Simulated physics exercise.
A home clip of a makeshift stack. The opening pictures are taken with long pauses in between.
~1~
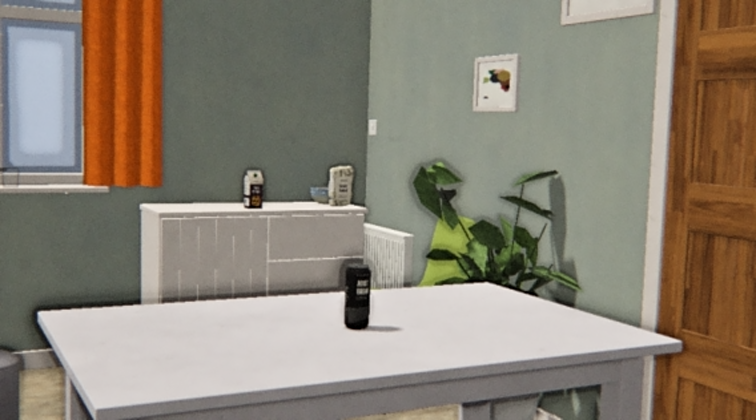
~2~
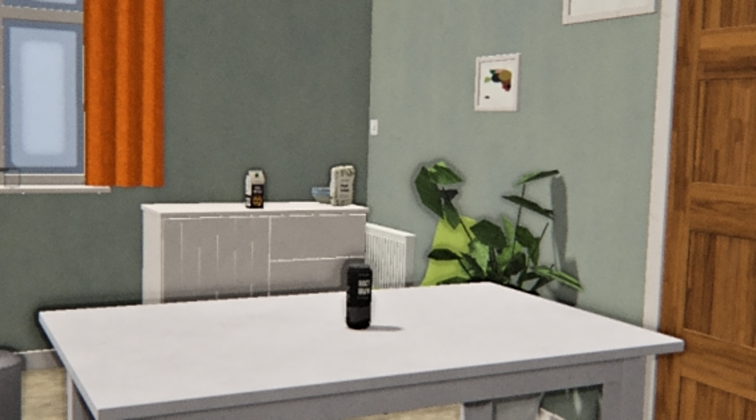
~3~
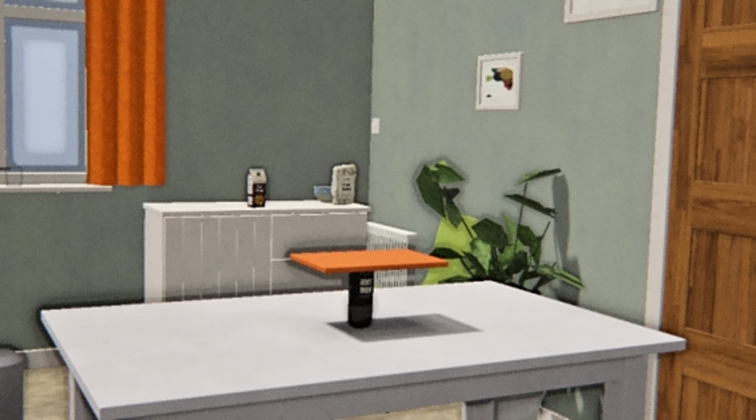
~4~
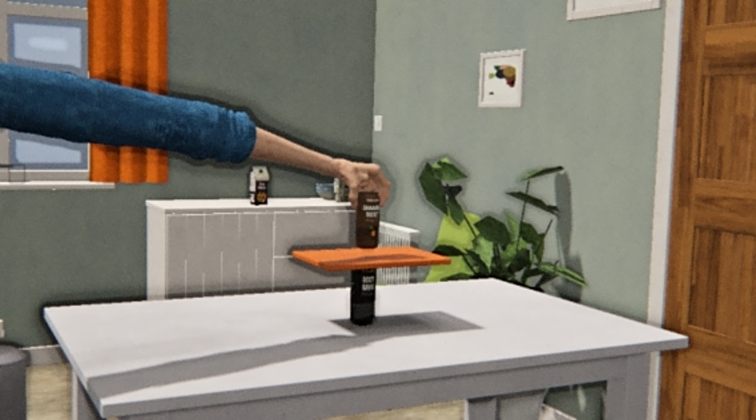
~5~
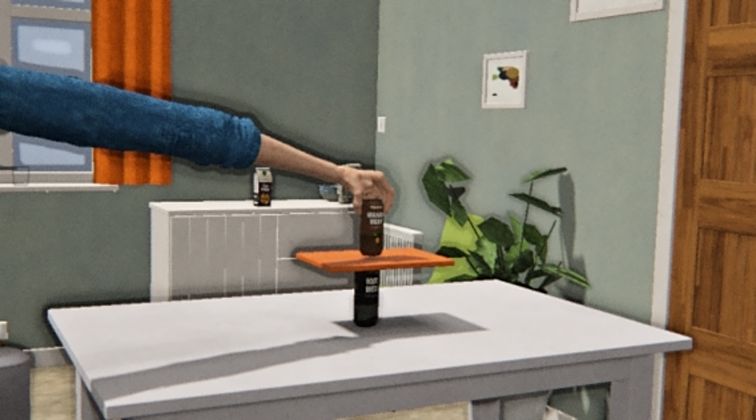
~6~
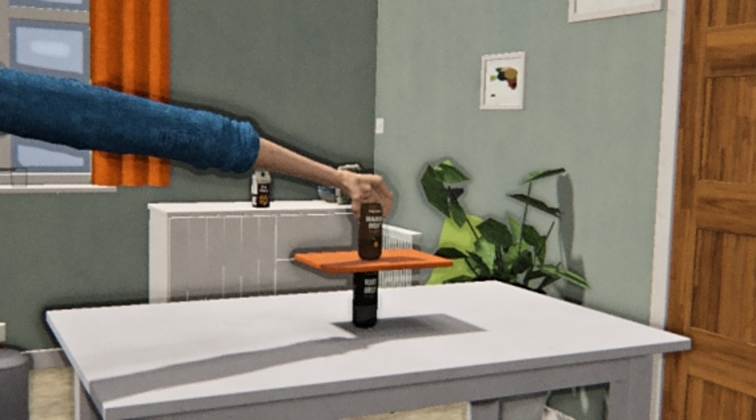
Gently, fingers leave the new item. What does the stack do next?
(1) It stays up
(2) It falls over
1.
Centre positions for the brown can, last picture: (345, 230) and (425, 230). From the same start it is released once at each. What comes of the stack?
First release - upright; second release - toppled.
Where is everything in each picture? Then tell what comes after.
In the first frame, the last thing is not in view yet; black can (357, 297).
In the second frame, the last thing is not in view yet; black can (359, 297).
In the third frame, the last thing is not in view yet; black can (361, 295).
In the fourth frame, still above its spot; brown can (367, 220); black can (363, 293).
In the fifth frame, still above its spot; brown can (372, 227); black can (367, 294).
In the sixth frame, in place under the hand; brown can (370, 231); black can (365, 295).
Then, 0.70 s past the last view, nothing moves.
Then, 1.70 s past the last view, brown can resting near (370, 232).
Finally, all 3 still in place. Final places as the last picture's camera would see them, brown can near (370, 232). The stack stays up.
